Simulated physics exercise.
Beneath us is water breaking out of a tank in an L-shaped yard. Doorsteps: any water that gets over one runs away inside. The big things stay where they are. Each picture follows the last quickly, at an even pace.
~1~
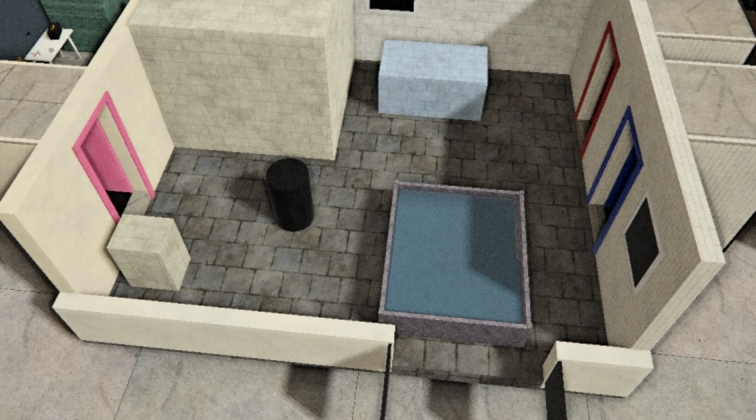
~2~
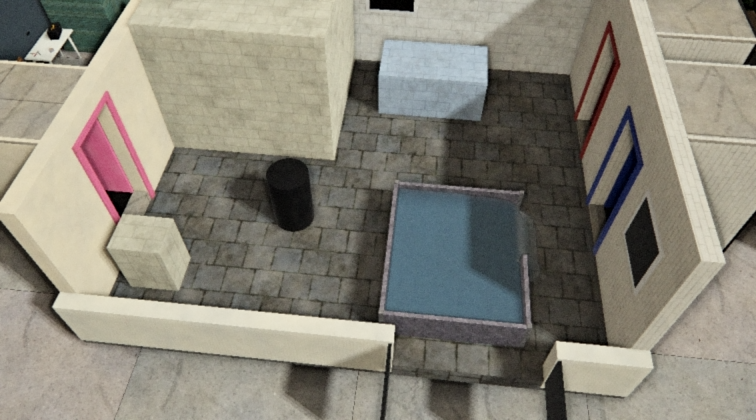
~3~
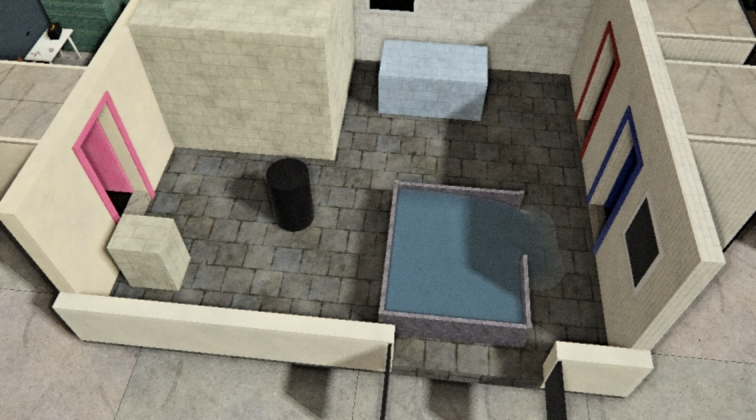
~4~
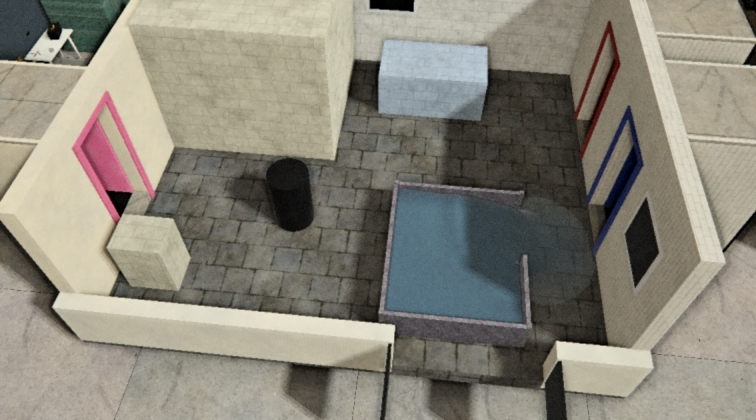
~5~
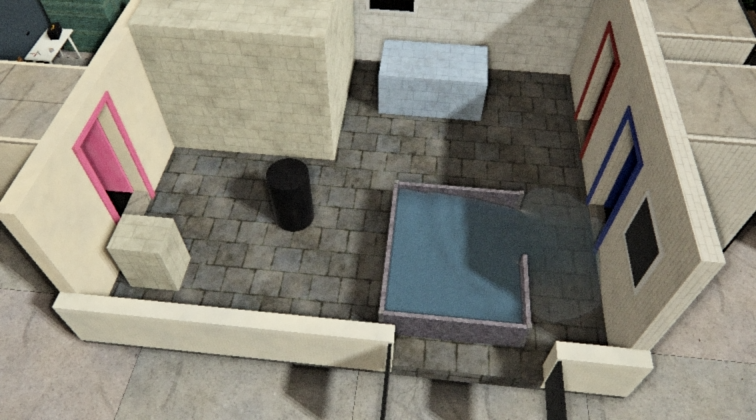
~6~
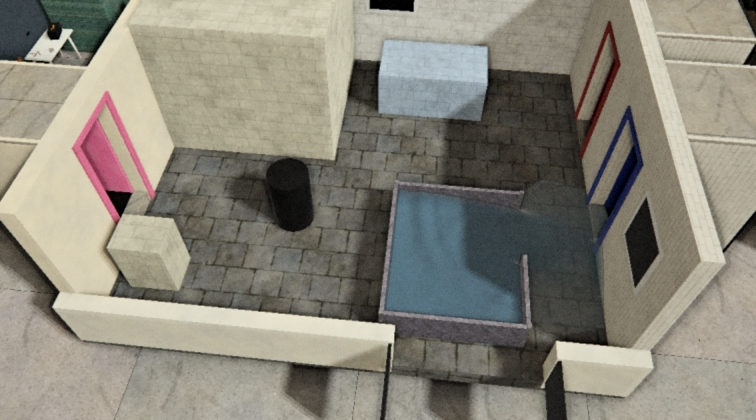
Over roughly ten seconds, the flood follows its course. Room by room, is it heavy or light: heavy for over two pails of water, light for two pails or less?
At the end, red door: Does not overshoot, pink door: Does not overshoot, blue door: Overshoots.
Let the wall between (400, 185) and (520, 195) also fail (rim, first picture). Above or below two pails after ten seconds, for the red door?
Then: The red door goes over.
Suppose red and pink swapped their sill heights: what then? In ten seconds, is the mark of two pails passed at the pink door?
Pink door falls short.
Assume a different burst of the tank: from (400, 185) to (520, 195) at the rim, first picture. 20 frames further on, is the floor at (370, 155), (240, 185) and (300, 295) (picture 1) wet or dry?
The first spot is swamped, the second spared, the third spared.
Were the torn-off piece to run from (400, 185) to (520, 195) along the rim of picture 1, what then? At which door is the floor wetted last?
The pink-painted one, I reckon.
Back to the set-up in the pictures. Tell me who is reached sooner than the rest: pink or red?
It is the door marked red.
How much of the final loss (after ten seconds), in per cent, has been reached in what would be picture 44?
Around 80 percent.
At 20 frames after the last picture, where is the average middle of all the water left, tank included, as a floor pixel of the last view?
At about (500, 249).
A moment on, water covers 10 % of the floor; the red door not reached, the pink door not reached, the blue door far over two buckets in.
Next, water covers 20 % of the floor; the red door wet at the sill, nothing in, the pink door not reached, the blue door far over two buckets in.
Then, water covers 30 % of the floor; the red door under two buckets in, the pink door not reached, the blue door far over two buckets in.
Later, water covers 40 % of the floor; the red door under two buckets in, the pink door not reached, the blue door far over two buckets in.
In the end, water covers 60 % of the floor; the red door under two buckets in, the pink door not reached, the blue door far over two buckets in.
